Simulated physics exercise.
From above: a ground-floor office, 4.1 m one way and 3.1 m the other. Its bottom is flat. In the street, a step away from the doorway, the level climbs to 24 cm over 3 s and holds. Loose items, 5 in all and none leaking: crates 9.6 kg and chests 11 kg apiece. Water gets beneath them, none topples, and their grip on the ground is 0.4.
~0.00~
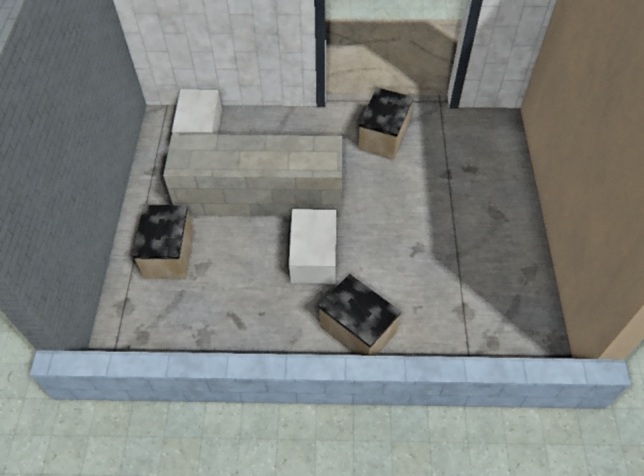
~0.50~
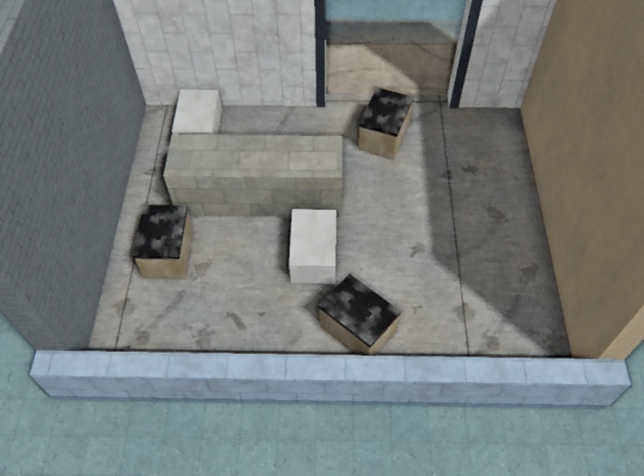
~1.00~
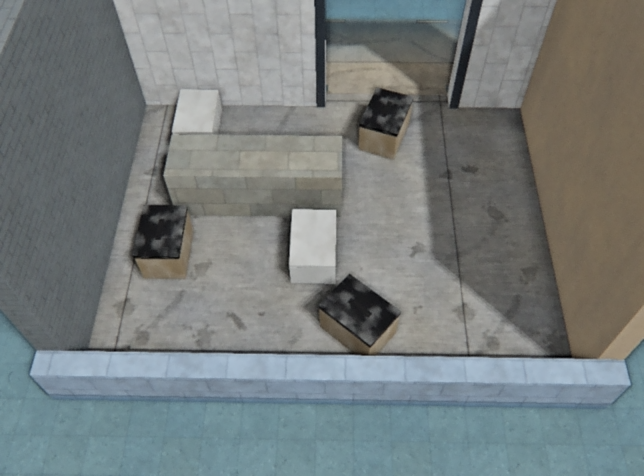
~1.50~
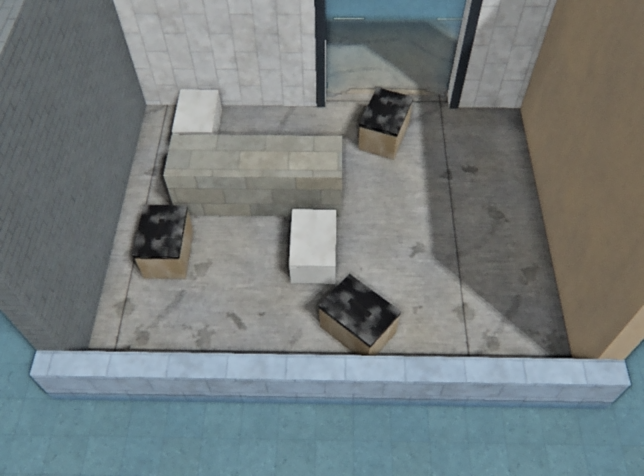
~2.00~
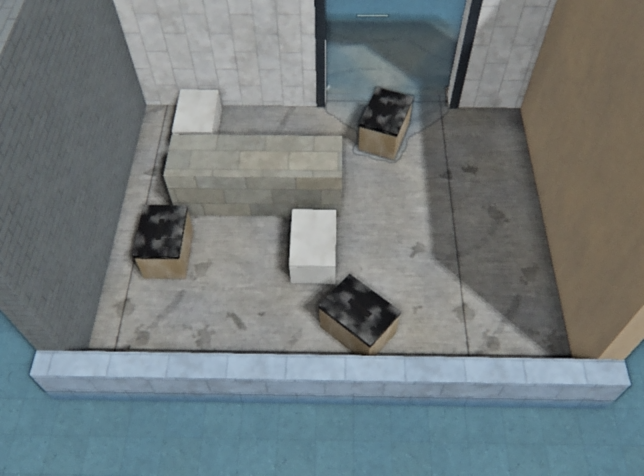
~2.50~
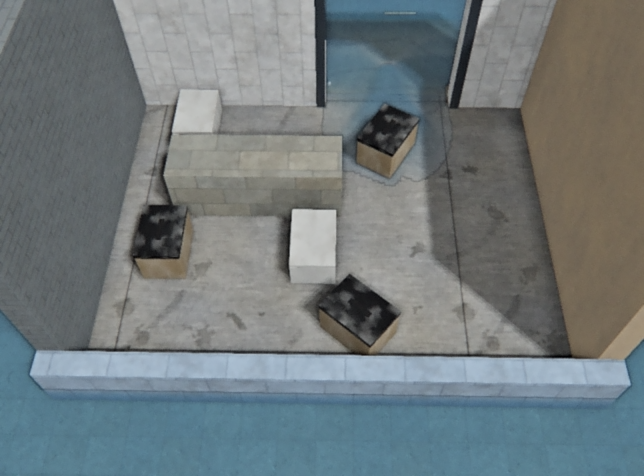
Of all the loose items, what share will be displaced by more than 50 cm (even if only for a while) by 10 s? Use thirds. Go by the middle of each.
That comes to between one and two thirds.
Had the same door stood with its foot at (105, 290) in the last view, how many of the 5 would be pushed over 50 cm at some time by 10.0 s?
In that case 5 of them.
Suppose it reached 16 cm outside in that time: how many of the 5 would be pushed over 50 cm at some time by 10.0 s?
In that case 2 of them.
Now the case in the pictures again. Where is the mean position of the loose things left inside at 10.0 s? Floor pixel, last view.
Around (258, 238).
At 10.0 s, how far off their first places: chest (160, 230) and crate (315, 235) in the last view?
In turn: 40 cm, 30 cm.
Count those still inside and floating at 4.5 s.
0 of them.
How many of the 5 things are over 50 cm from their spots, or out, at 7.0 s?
I count 2.
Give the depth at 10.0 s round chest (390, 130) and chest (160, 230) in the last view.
Roughly 19 and 16 cm.
After 3.5 s 1 of 5 are over 50 cm from their spots; 0 afloat.
After 4.5 s 1 of 5 are over 50 cm from their spots; 0 afloat.
After 7.0 s 2 of 5 are over 50 cm from their spots; 3 afloat.
After 10.0 s 3 of 5 are over 50 cm from their spots, and 3 have been at some point; 5 afloat.
